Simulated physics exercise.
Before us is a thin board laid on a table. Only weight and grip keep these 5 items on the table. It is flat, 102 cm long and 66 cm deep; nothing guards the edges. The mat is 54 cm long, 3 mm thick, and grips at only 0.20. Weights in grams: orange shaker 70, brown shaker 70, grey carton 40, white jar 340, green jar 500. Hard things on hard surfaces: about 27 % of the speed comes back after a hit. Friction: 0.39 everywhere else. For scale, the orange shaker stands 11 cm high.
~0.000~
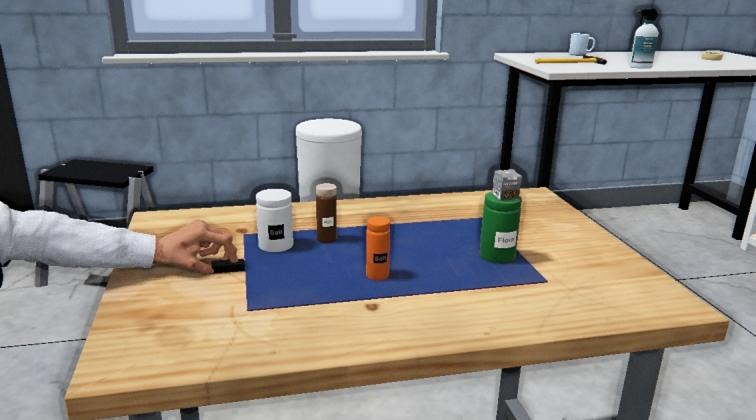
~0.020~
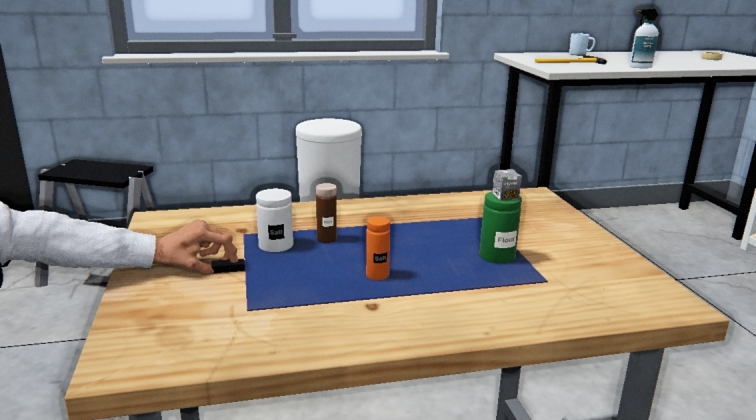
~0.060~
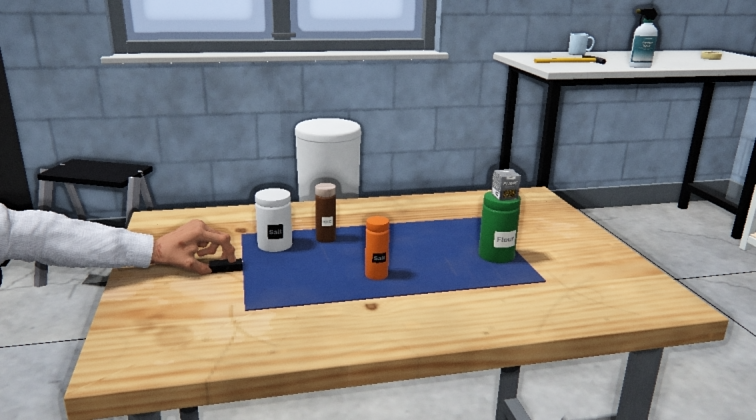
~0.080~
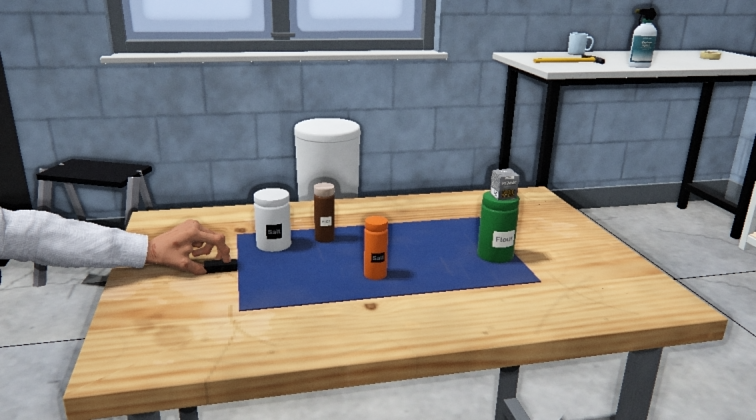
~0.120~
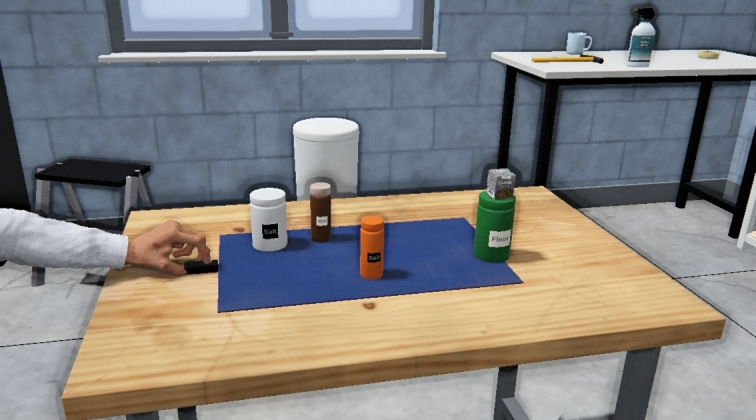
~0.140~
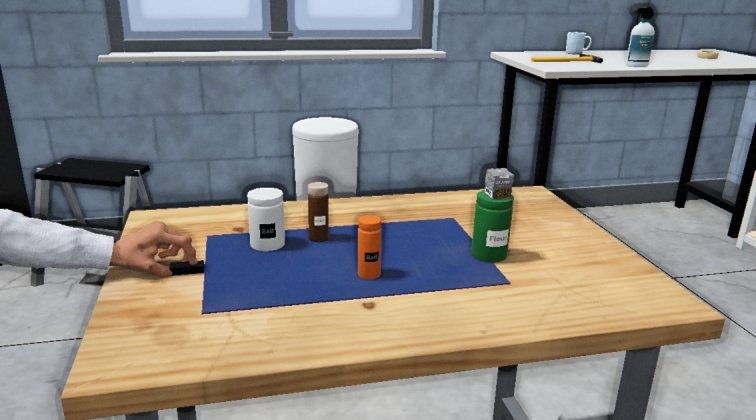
At first, a hand holds a dark grip at the left edge of a flat blue mat, with bottles and jars standing around and a grey carton atop the green jar. The hand then draws the mat a short way left, sliding it beneath the upright containers, which shift only slightly left.
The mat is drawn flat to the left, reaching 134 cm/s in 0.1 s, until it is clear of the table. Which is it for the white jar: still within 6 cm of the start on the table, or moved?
The white jar ends elsewhere.
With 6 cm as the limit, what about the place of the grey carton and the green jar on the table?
The grey carton keeps its place; the green jar holds its spot.
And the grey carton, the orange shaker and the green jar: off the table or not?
The grey carton ends on the table; the orange shaker ends on the table; the green jar ends on the table.
After 0.44 s, mat out by 47 cm; white jar moved 16 cm near (189, 225); orange shaker 5° off upright; brown shaker moved 16 cm.
After 0.74 s, mat out by 87 cm; brown shaker and white jar now off the table; orange shaker on its side; grey carton moved 3 cm.
After 1.04 s, mat out by 100 cm; orange shaker on its side; grey carton moved 3 cm; green jar moved 2 cm.
In the end (1.8 s), off the table, brown shaker and white jar; toppled on the table, orange shaker; the other 2 under 6 cm from the start.
